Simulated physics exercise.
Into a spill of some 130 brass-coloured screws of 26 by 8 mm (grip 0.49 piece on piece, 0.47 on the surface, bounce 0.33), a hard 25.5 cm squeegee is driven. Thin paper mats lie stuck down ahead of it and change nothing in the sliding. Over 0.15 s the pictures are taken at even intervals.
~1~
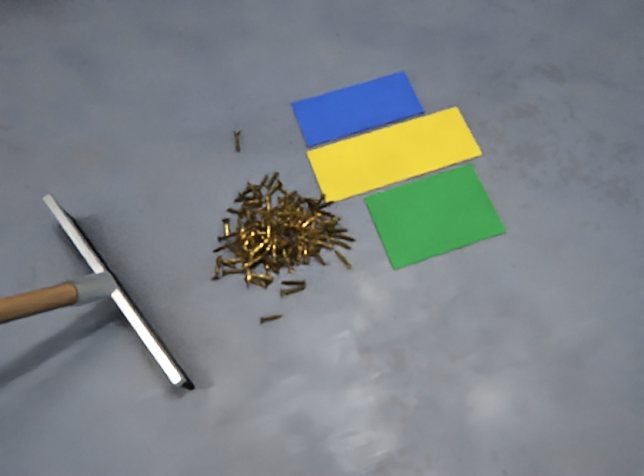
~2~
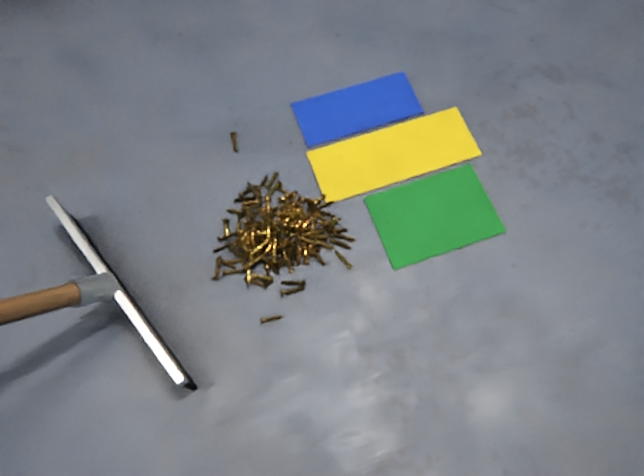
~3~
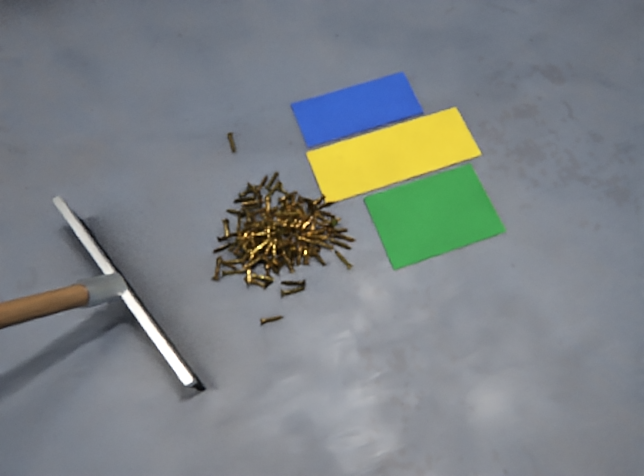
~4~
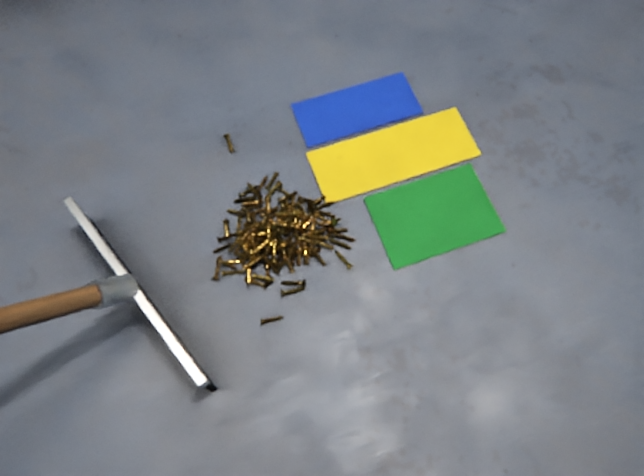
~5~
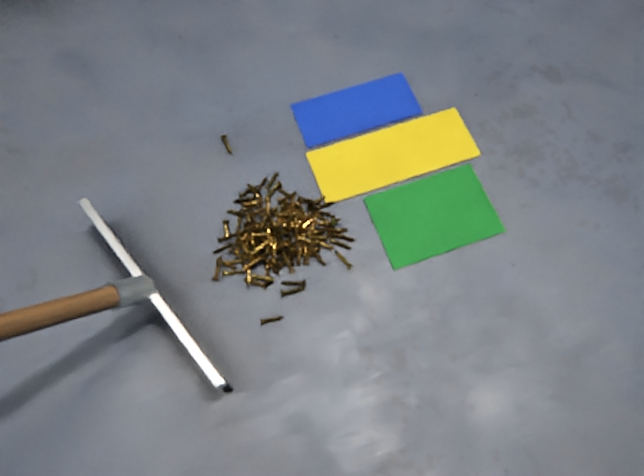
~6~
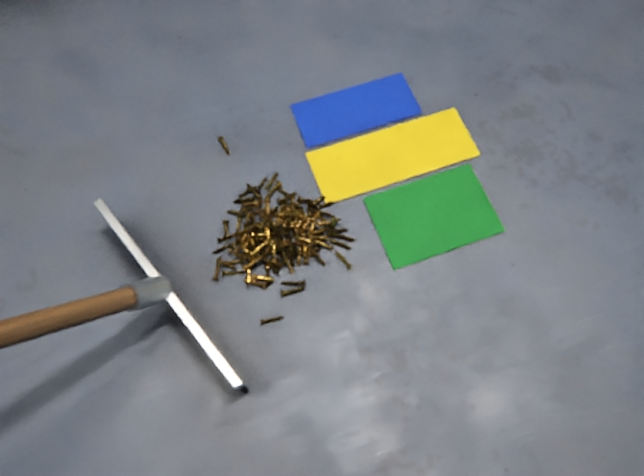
A squeegee on a wooden handle sliding slowly right across a grey floor beside brass-coloured screws and blue, yellow and green mats.
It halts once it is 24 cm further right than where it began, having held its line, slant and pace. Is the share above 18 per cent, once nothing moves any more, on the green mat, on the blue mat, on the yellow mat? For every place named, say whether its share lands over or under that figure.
Green mat - under, blue mat - under, yellow mat - under.
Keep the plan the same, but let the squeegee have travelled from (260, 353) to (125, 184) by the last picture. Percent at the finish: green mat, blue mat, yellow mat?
Green mat 30, blue mat 0, yellow mat 35.
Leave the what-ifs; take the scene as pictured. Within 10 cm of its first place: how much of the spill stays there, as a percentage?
Close to 90 per cent, by my estimate.
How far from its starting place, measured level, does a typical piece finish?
I'd put it at around 4 centimetres.
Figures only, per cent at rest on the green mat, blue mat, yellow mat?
At rest, the green mat holds 0, the blue mat holds 0 and the yellow mat holds 5.
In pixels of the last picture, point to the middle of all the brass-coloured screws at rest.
(322, 221).
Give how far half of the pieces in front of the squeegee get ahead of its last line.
4 cm.
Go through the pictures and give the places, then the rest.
The first frame shows squeegee from (179, 380) to (52, 203); moved 0.0 cm; pieces shifted so far, 0; middle of the spill at (280, 223); green mat at (434, 215); yellow mat at (394, 154); blue mat at (358, 108).
The second frame shows squeegee from (182, 381) to (55, 204); moved 0.3 cm; pieces shifted so far, 0; middle of the spill at (280, 223).
The third frame shows squeegee from (190, 381) to (62, 204); moved 1.0 cm; pieces shifted so far, 1; middle of the spill at (280, 223).
The fourth frame shows squeegee from (203, 382) to (73, 205); moved 2.2 cm; pieces shifted so far, 1; middle of the spill at (280, 223).
The fifth frame shows squeegee from (220, 383) to (88, 206); moved 3.9 cm; pieces shifted so far, 1; middle of the spill at (280, 224).
The sixth frame shows squeegee from (238, 384) to (103, 208); moved 5.6 cm; pieces shifted so far, 1; middle of the spill at (280, 224); green mat at (433, 215); yellow mat at (393, 155); blue mat at (356, 110).
Then, 0.22 s after the last picture, squeegee 18 cm from its start, spill 11 cm wide; off the mats 100 %.
Then, 0.43 s after the last picture, squeegee 26 cm from its start, spill 14 cm wide; yellow mat 5 %, off the mats 95 %.
Then, 0.62 s after the last picture, squeegee 26 cm from its start, spill 14 cm wide; yellow mat 5 %, off the mats 95 %.
In the end, green mat 0 %, yellow mat 5 %, blue mat 0 %, off the mats 95 %.
